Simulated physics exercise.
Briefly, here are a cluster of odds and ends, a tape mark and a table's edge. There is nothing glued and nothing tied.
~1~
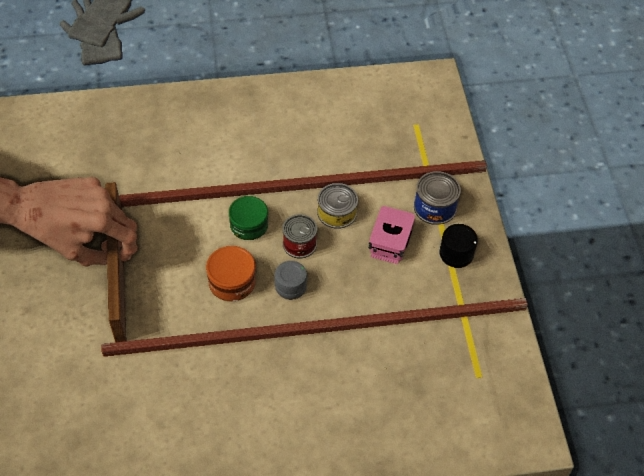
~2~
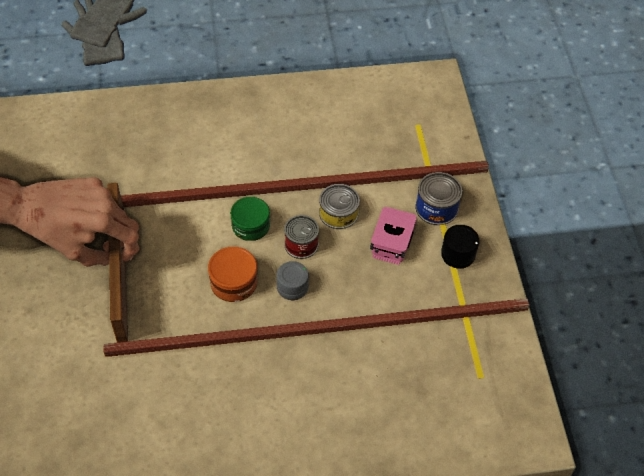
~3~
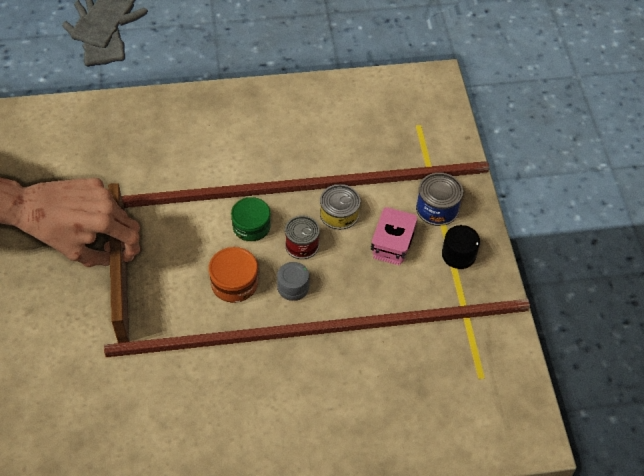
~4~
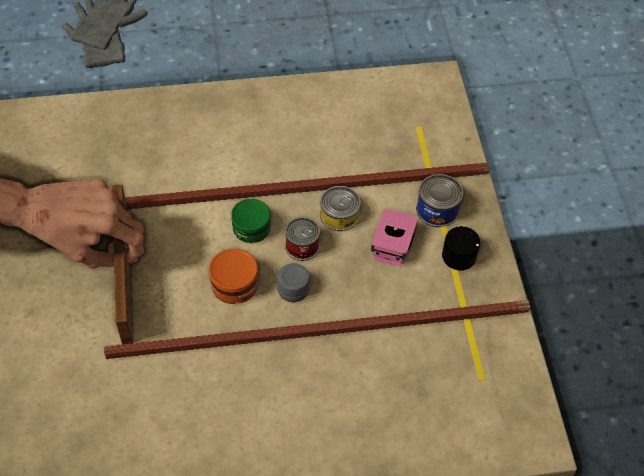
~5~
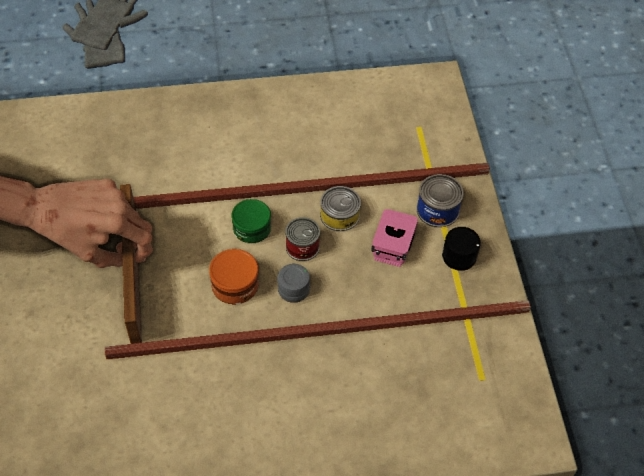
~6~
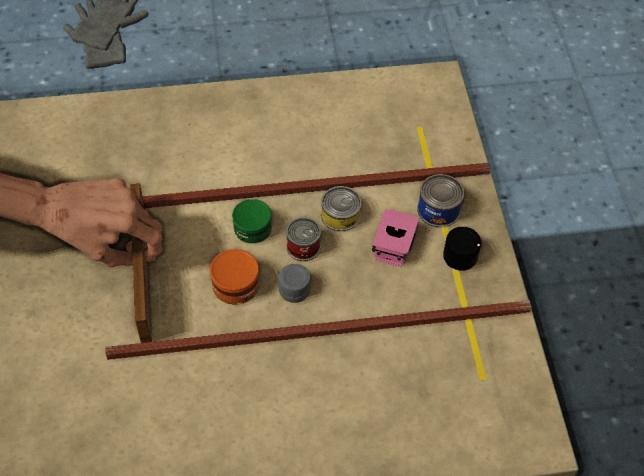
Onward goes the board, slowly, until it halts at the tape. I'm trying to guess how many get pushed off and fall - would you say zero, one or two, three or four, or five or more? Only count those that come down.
Spilled: A single one or a pair.
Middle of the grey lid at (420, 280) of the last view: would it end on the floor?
The grey lid remains up.
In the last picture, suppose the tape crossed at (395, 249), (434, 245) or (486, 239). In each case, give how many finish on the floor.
In order: 0, 1 and 4.
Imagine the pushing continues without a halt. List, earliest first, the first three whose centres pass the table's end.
In order they are the blue tin, the black lid and the yellow pot.
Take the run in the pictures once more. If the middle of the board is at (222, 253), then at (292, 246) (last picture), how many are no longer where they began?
The count is 1 at the first point and 5 at the second.
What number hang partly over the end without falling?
I get 2.
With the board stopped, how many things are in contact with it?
It touches 4.
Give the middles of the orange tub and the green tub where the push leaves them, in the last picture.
The orange tub settles near (478, 256); as for the green tub, near (457, 194).
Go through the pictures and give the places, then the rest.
In the first frame, black lid (458, 246); blue tin (437, 198); pink case (391, 235); board (116, 261); tape (445, 240).
In the second frame, blue tin (439, 199); orange tub (233, 274).
In the third frame, pink case (394, 236); green tub (251, 220).
In the fourth frame, black lid (461, 248); grey lid (294, 283).
In the fifth frame, blue tin (440, 201); red pot (303, 239).
In the sixth frame, black lid (462, 249); blue tin (440, 201); pink case (395, 238); board (141, 262); tape (449, 243).
Soon after, none off yet; black lid at rest near (462, 249); blue tin at rest near (440, 201); pink case at rest near (395, 238).
Then, none off yet; black lid at rest near (462, 249); blue tin moving near (446, 201); pink case moved a little near (409, 232).
By the end, the number that fall off is one or two; fallen, blue tin and black lid.
